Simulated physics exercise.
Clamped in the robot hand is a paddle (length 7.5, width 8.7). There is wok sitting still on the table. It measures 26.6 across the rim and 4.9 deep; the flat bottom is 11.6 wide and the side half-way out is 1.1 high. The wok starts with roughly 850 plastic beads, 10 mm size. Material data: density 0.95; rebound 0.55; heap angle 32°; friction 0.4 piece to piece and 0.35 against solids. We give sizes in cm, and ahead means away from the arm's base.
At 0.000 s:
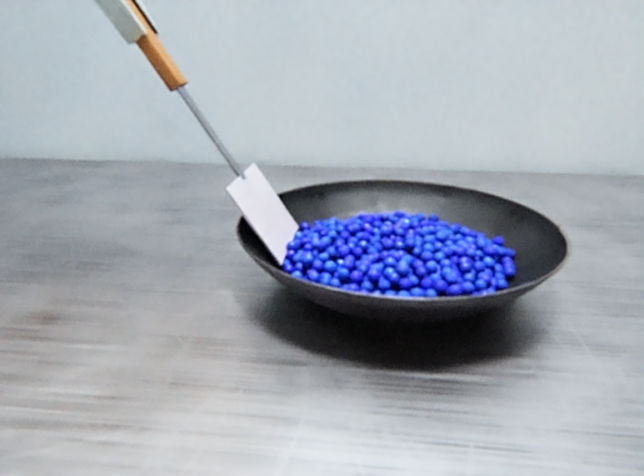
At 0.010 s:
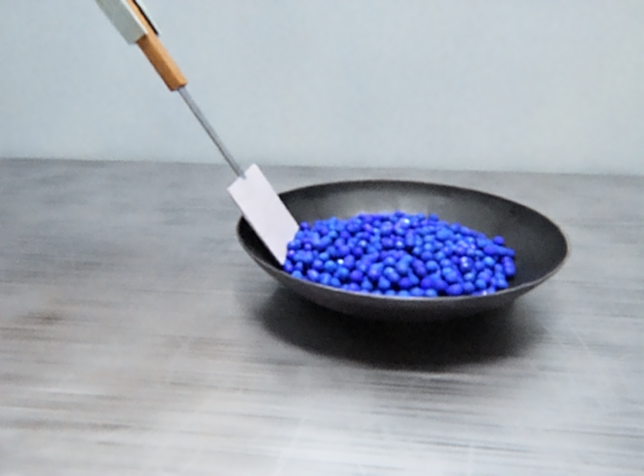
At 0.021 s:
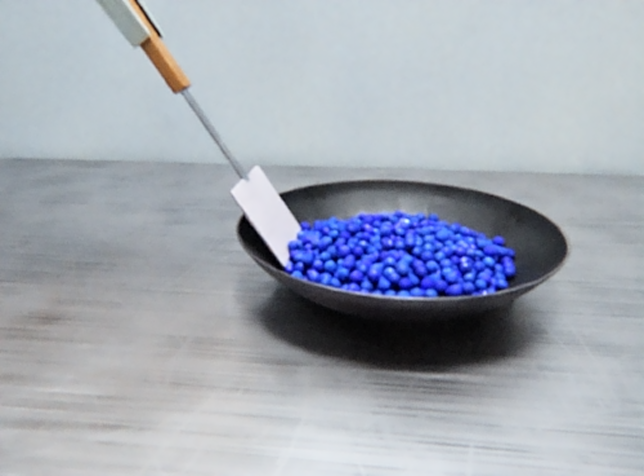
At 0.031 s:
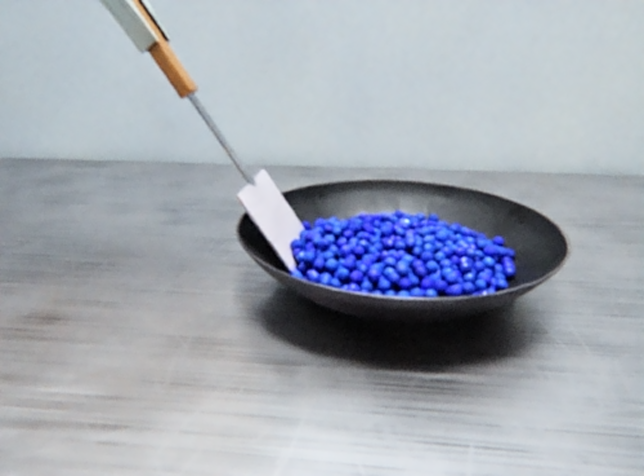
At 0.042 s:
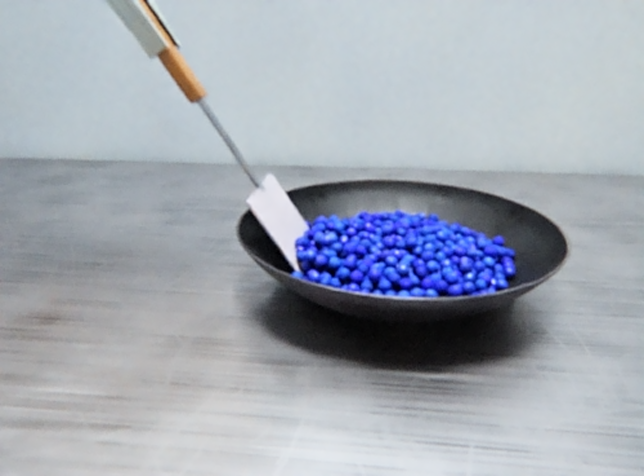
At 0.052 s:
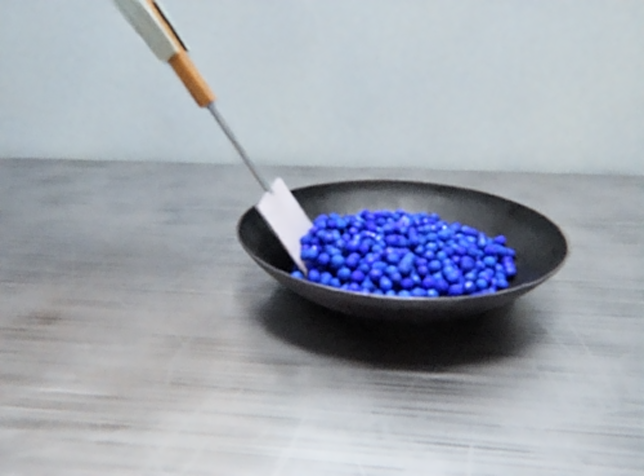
A pile of bright blue beads sat in a black wok on a gray table while a robot-held paddle at its left side slid slightly right and down, nudging the nearest beads a little.
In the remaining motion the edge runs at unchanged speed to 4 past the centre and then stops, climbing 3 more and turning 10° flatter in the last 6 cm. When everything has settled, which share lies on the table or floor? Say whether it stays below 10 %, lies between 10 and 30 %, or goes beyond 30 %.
It stays below 10 %.
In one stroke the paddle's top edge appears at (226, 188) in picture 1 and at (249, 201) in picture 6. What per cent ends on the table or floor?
It comes to something like 0 %, give or take.
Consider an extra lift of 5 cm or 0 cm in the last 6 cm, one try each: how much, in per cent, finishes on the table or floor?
First try around 5 percent, second try around 0 percent.
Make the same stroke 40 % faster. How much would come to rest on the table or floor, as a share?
5 %.
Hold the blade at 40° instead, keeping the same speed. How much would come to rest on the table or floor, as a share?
It would then be close to 0 %.
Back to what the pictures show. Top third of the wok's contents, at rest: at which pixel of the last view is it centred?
About (486, 237).
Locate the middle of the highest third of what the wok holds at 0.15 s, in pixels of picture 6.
Roughly pixel (440, 235).
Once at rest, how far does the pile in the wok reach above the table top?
Close to 6.0 centimetres high.
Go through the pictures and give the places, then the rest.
In the first picture, paddle top edge at (241, 175), sloping 57°; upper third of the load around (391, 246), from x 285 to 510, top at y 215; 851 in the wok.
In the second picture, paddle top edge at (241, 175), sloping 57°; upper third of the load around (391, 246), from x 285 to 510, top at y 215.
In the third picture, paddle top edge at (244, 177), sloping 57°; upper third of the load around (392, 246), from x 290 to 510, top at y 215.
In the fourth picture, paddle top edge at (251, 181), sloping 57°; upper third of the load around (390, 246), from x 295 to 510, top at y 215.
In the fifth picture, paddle top edge at (260, 186), sloping 57°; upper third of the load around (389, 245), from x 295 to 510, top at y 215.
In the sixth picture, paddle top edge at (269, 190), sloping 57°; upper third of the load around (389, 244), from x 295 to 510, top at y 215; 851 in the wok.
By 0.10 s, sloping 57°, highest piece 5 above the table; 851 in the wok.
By 0.15 s, sloping 53°, highest piece 6 above the table; 851 in the wok.
By 0.38 s, sloping 47°, highest piece 6 above the table; 850 in the wok, 1 on the table or floor.
By 1.43 s, sloping 47°, highest piece 6 above the table; 850 in the wok, 1 on the table or floor.
Final count, 850 in the wok, 1 on the table or floor. That is 0 % on the table or floor.
